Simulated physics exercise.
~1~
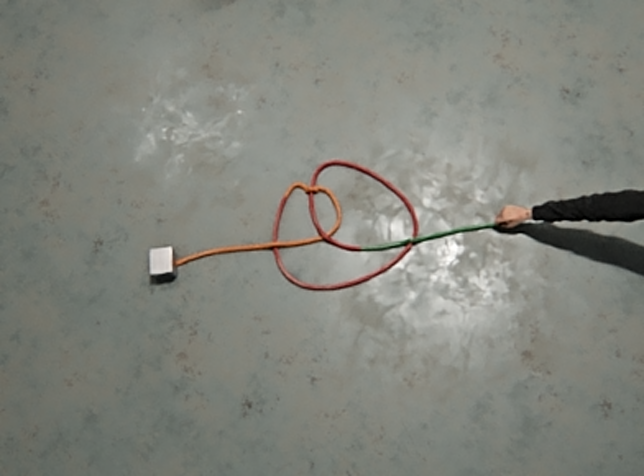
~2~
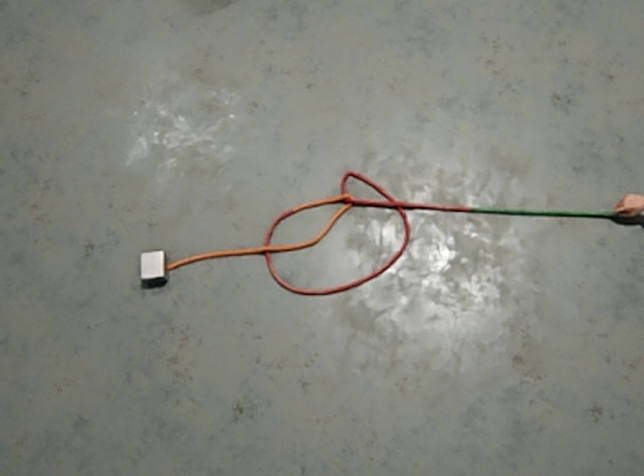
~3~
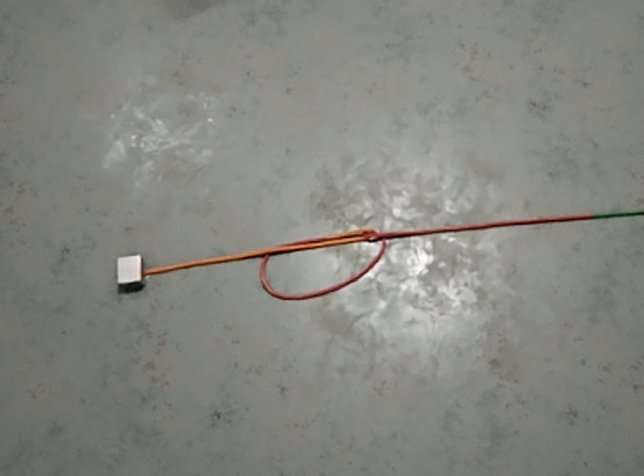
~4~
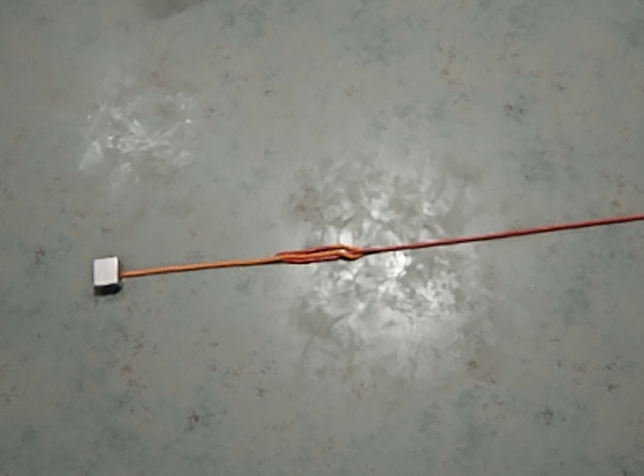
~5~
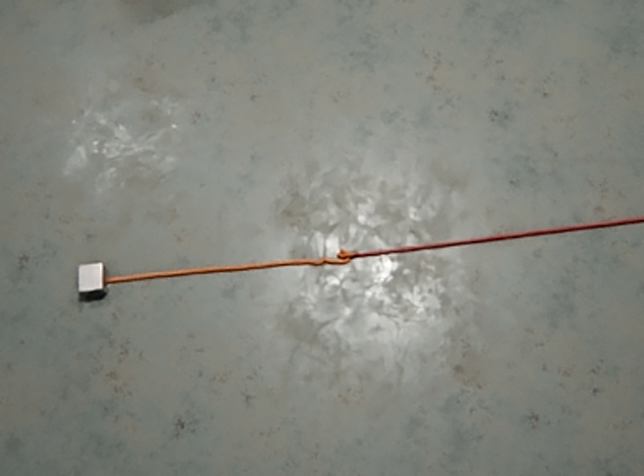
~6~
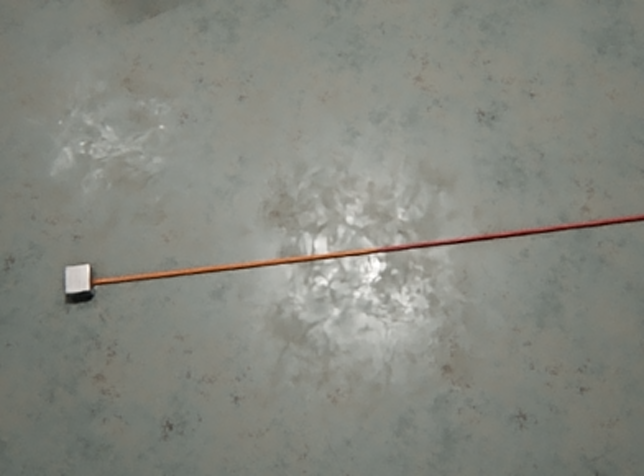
Looped orange, red and green rope drawn right by a hand, its loops shrinking to a small lump, then pulling out straight.
